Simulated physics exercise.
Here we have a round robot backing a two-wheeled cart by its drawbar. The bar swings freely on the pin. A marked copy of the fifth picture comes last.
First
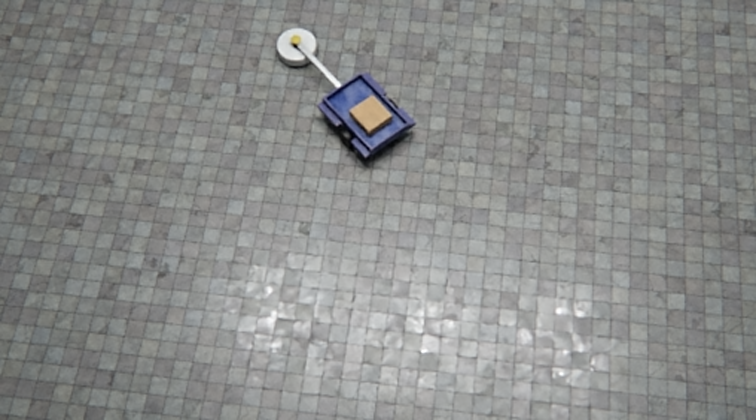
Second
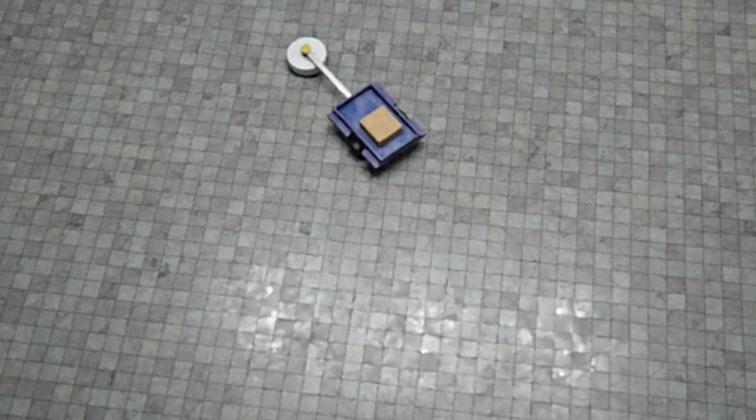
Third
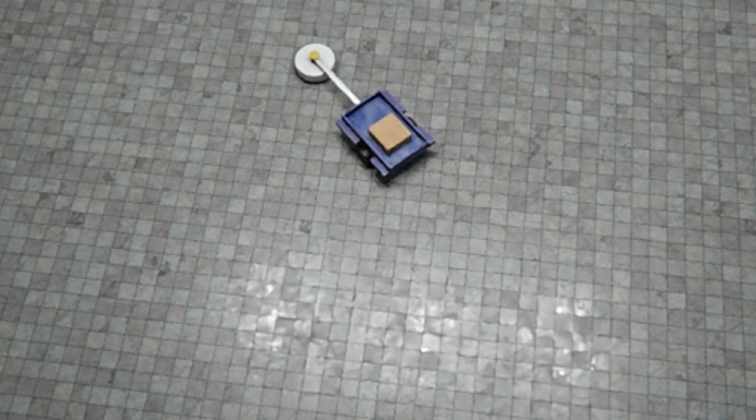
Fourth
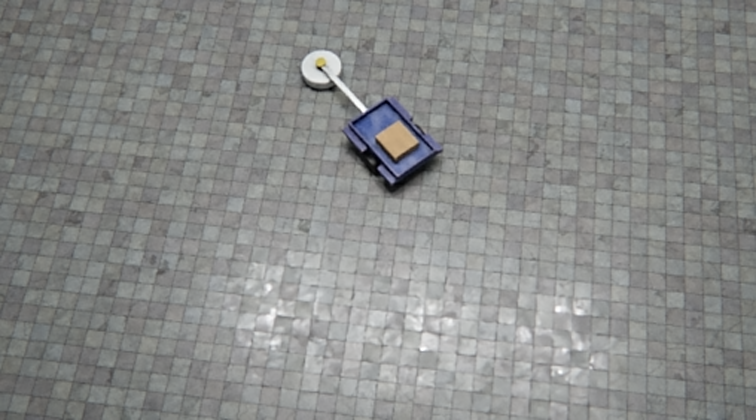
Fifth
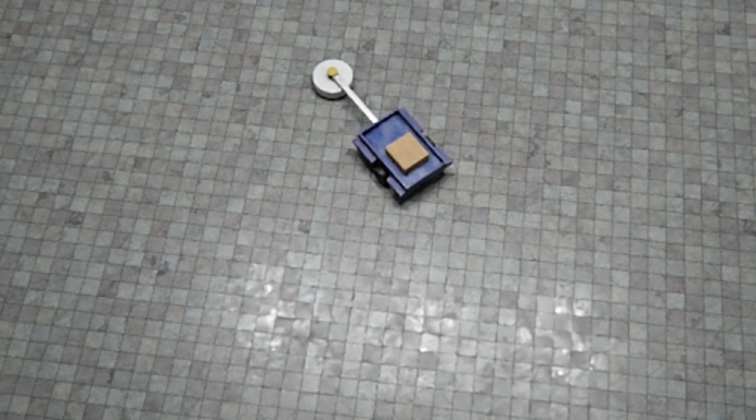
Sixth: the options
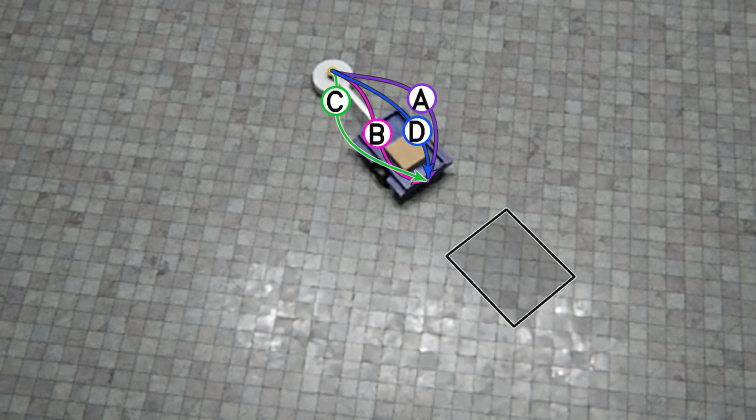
On a grey tiled floor, a round white robot slowly backing a blue cart by its bar, both edging down and right.
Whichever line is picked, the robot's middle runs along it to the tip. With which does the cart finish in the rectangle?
B is the one.
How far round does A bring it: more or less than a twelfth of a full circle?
More than that.
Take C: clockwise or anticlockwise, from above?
It turns anticlockwise.
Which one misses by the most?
The widest miss is A.
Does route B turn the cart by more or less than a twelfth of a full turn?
It turns less than that.
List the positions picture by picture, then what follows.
In the first picture, blue cart (366, 113); robot (297, 46).
In the second picture, robot (307, 55); blue cart (376, 124).
In the third picture, robot (315, 61); blue cart (385, 131).
In the fourth picture, robot (322, 68); blue cart (392, 139).
In the fifth picture, robot (333, 77); blue cart (402, 150).
On the marked copy, A from (332, 71) via (422, 98) to (428, 181); B from (332, 71) via (376, 127) to (425, 181); C from (332, 71) via (351, 143) to (426, 180); D from (332, 71) via (400, 110) to (428, 177); the bay at (510, 266).
With B. Early on, robot (369, 112), cart (436, 193).
Further on, robot (386, 163), cart (474, 236).
At the end, robot (428, 187), cart (511, 269); the cart stands in the bay.
As for the rest, A leaves the cart at (423, 295), out of the bay; C leaves the cart at (542, 231), out of the bay; D leaves the cart at (467, 291), out of the bay.
